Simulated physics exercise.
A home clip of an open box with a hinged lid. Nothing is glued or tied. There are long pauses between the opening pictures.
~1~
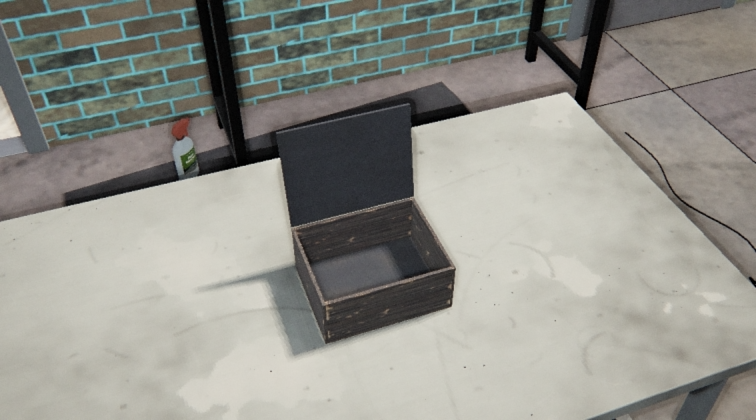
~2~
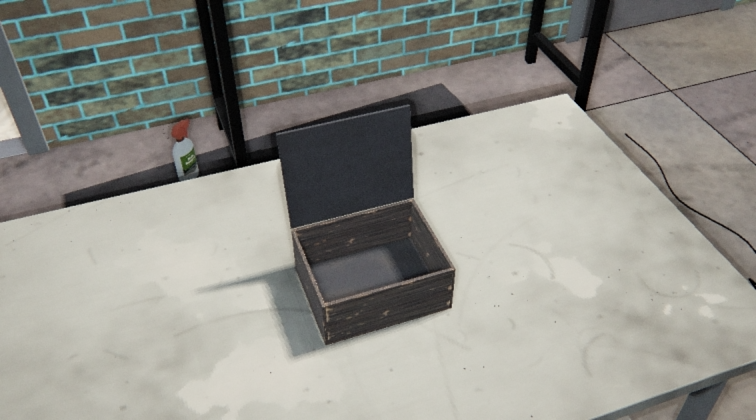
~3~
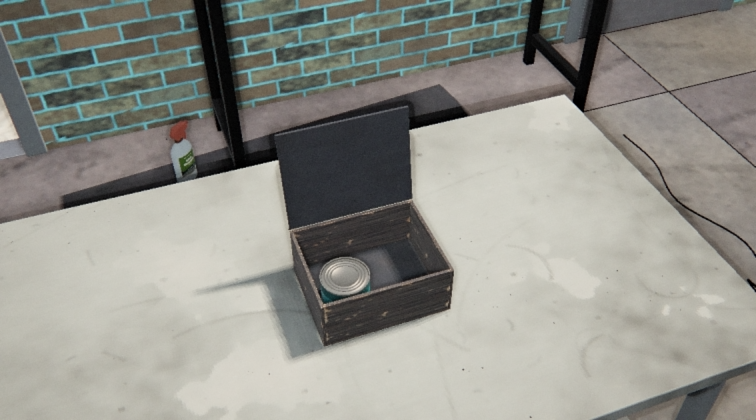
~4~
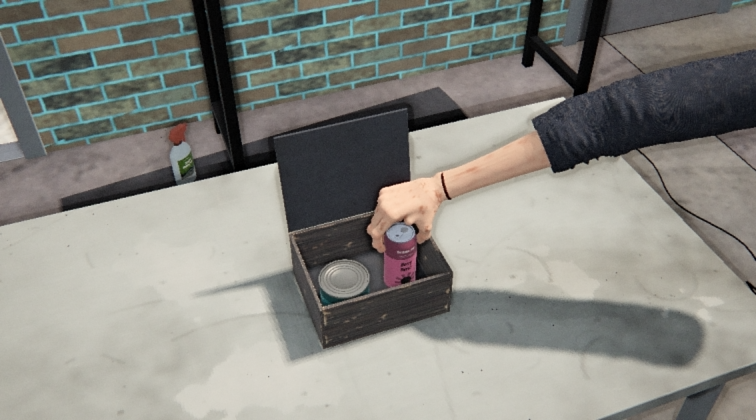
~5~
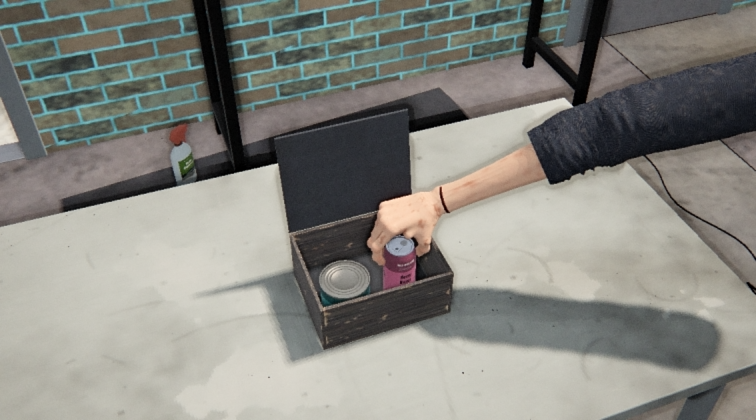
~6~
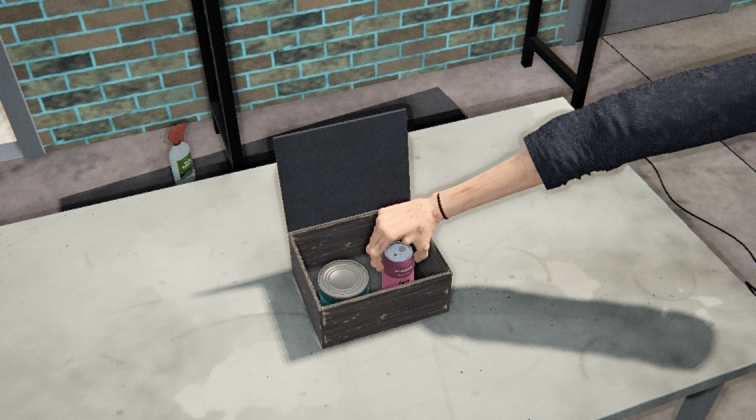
On a pale tabletop, an open hinged box sits empty, then holds a turquoise tub, and a hand lowers a pink can inside.
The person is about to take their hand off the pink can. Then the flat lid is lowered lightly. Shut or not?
The lid is held up.
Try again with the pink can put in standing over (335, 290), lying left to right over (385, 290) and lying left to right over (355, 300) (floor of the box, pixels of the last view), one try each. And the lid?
First, it will not close; second, it shuts flat; third, it is held up.
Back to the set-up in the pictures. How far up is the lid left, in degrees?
Some 16° above the rim.
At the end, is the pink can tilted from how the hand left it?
The pink can keeps its pose.
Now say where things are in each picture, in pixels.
The last thing is not in view yet, in the first picture.
The last thing is not in view yet, in the second picture.
The last thing is not in view yet; turquoise tub (345, 288), in the third picture.
Still above its spot; pink can (400, 259); turquoise tub (345, 290), in the fourth picture.
Still above its spot; pink can (399, 271); turquoise tub (345, 291), in the fifth picture.
Put in, still held; pink can (398, 277); turquoise tub (344, 290), in the sixth picture.
Then, 1.20 s past the last view, lid starting down.
Then, 1.60 s past the last view, lid 57° above the rim.
Then, 1.90 s past the last view, lid 24° above the rim.
Finally, lid 15° above the rim; both still in place. Final places as the last picture's camera would see them, pink can near (398, 277).
